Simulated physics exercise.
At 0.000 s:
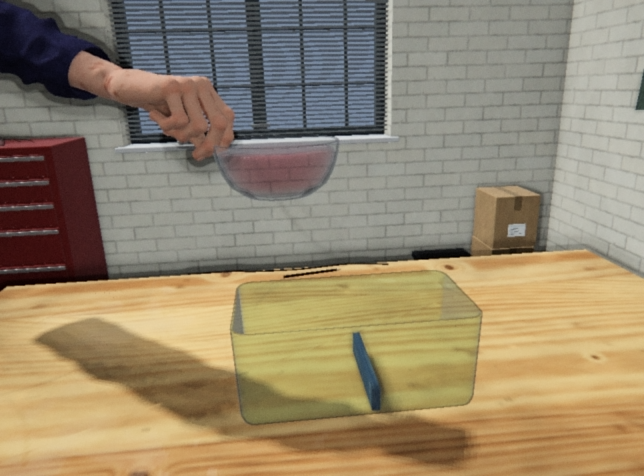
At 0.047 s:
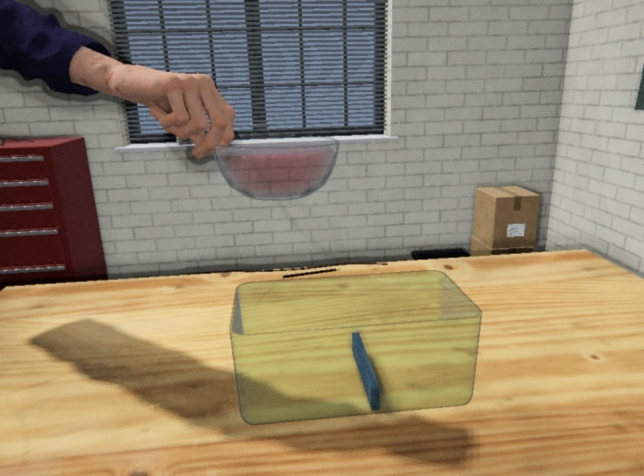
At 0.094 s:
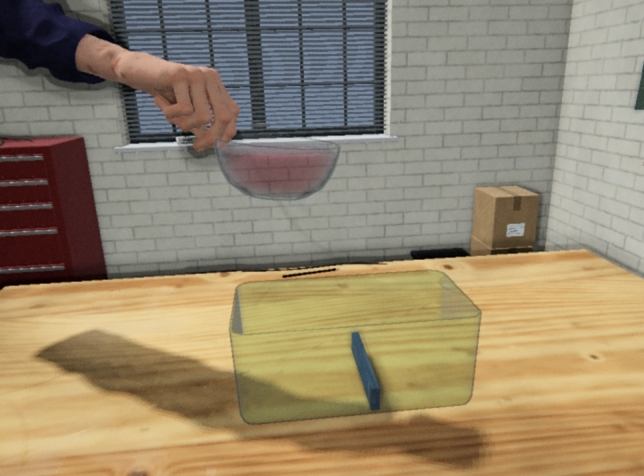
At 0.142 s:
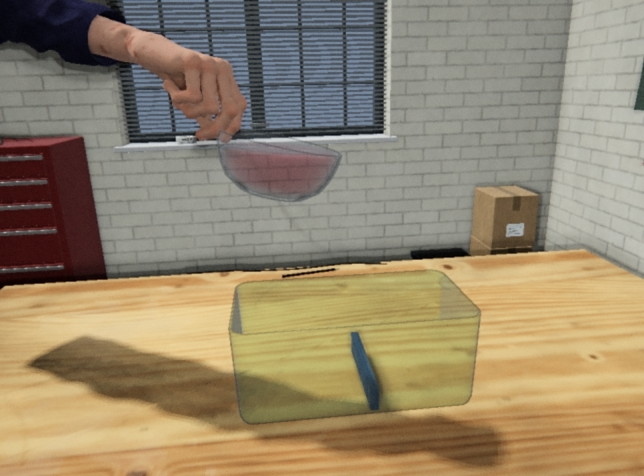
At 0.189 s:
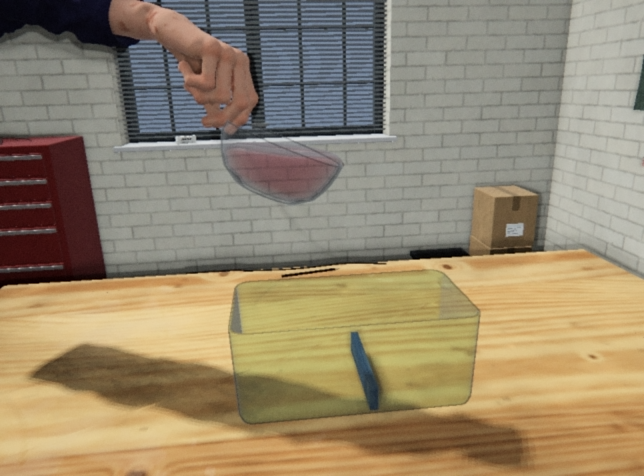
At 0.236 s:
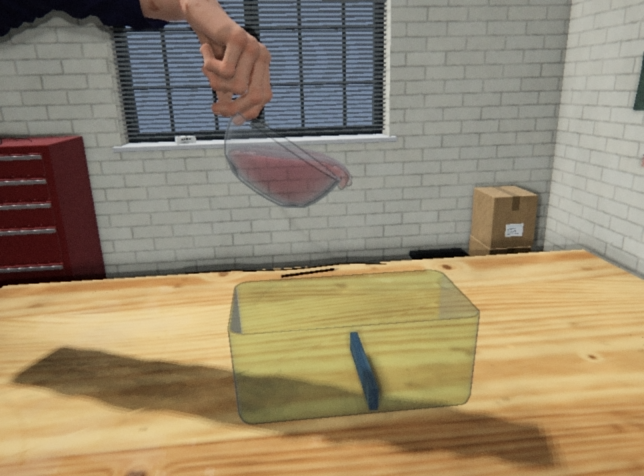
The clip opens on a hand holding a clear round bowl of reddish liquid above a wooden table, where a yellowish see-through basin stands with a blue strip inside. The bowl barely moves at first, then the hand rises and leans it steadily to the right, bringing the liquid to its lowered rim.
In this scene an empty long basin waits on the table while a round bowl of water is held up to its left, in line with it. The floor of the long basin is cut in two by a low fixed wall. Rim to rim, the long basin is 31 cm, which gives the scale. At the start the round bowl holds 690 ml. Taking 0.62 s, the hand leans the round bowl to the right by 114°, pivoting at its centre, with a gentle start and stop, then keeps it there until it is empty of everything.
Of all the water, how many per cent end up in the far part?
Roughly 60 per cent.
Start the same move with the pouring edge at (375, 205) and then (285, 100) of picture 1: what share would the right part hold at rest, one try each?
Result: 70 per cent, then 30 per cent.
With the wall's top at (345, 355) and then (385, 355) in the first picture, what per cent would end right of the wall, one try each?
The first gives near 75 per cent and the second near 40 per cent.
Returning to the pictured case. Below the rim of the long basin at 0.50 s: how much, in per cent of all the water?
At that time the basin holds about 48 per cent of the liquid.
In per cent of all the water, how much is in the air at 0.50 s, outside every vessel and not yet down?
I'd put it at about 48 percent.
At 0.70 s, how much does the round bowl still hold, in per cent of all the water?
Close to 0 percent of the whole amount.
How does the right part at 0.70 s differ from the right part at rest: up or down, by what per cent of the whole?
A loss, roughly 9 percent.
After 0.50 s the tilt is 104° and 5 per cent is still to pour, 1 is left of the wall and 46 right of it.
After 0.70 s the tilt is 114° and 0 per cent is still to pour, 26 is left of the wall and 69 right of it.
After 0.90 s the tilt is 114° and 0 per cent is still to pour, 34 is left of the wall and 63 right of it.
After 1.12 s the tilt is 114° and 0 per cent is still to pour, 37 is left of the wall and 60 right of it.
In the end 37 per cent lies left of the wall, 60 right of it and 3 outside.
